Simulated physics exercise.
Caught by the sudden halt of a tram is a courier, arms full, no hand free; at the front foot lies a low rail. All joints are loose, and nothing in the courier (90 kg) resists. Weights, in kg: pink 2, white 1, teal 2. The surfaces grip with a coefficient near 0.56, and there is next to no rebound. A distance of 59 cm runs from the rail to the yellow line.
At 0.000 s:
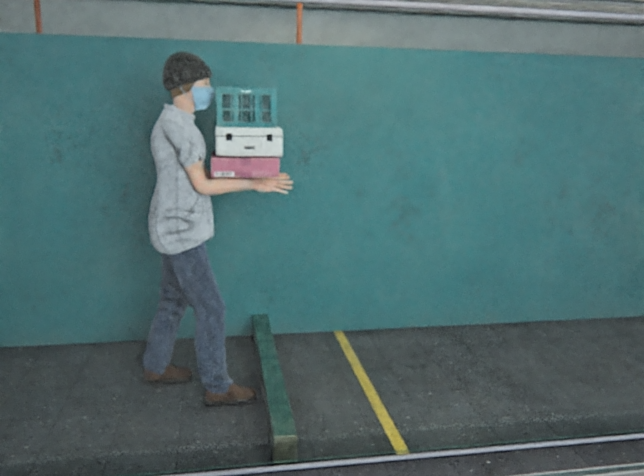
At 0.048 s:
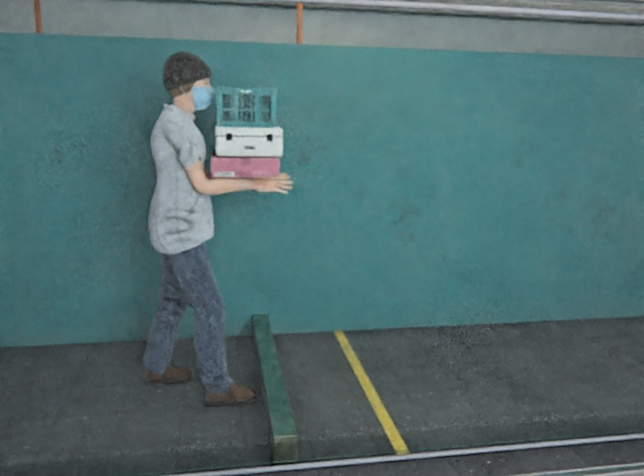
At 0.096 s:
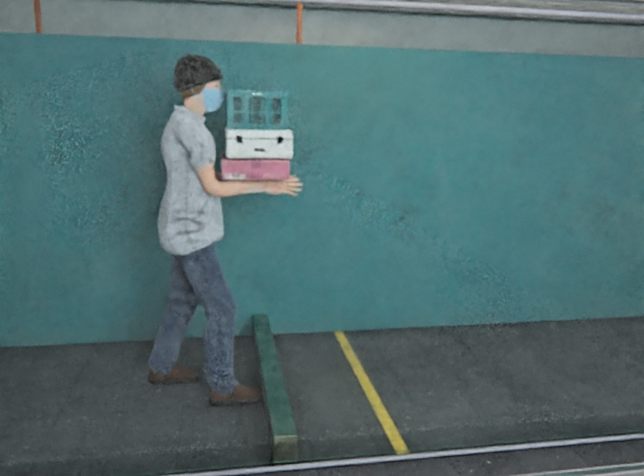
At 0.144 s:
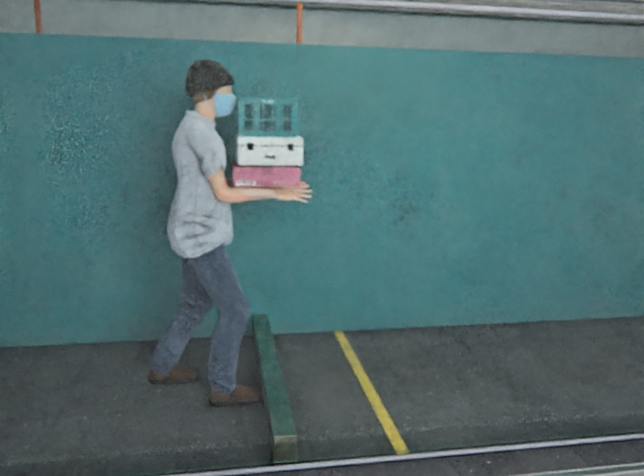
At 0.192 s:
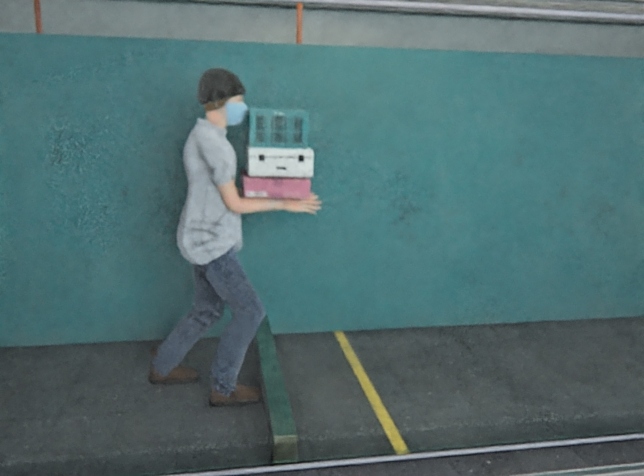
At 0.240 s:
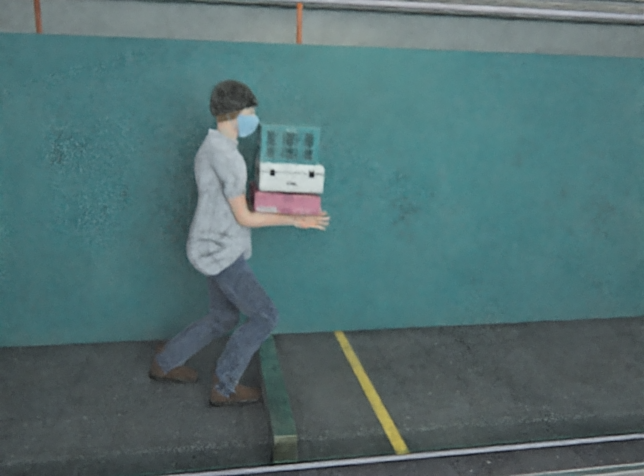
In the video, a masked person carrying a pink box, a white case and a teal crate stands behind a low green rail, then leans and shifts to the right, knees bending and body lowering while both feet stay in place.
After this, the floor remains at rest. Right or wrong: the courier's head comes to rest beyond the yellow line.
Right.
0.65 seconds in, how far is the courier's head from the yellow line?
About 10 cm short.
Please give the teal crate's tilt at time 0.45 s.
The angle from upright is close to 30°.
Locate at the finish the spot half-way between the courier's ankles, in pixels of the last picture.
Close to pixel (241, 396).
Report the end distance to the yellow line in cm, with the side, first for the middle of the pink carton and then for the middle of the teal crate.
Both go past - the pink carton by 20 cm and the teal crate by 120 cm.
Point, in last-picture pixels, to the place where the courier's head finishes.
The head finishes near (422, 377).
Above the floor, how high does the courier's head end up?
The head finishes around 15 centimetres above the floor.
After 0.45 s the courier's head is 45 cm short of the yellow line, near (287, 197) in the last picture's view; the pink carton 29 cm short of the yellow line, tilted 50°.
After 0.65 s the courier's head is 10 cm short of the yellow line, near (355, 299) in the last picture's view; the pink carton 9 cm short of the yellow line, tilted 95°.
After 0.95 s the courier's head is 15 cm past the yellow line, near (405, 350) in the last picture's view.
Final state at 2.5 s, pink carton crosses the yellow line; white toolbox crosses the yellow line; teal crate crosses the yellow line; courier's head crosses the yellow line.
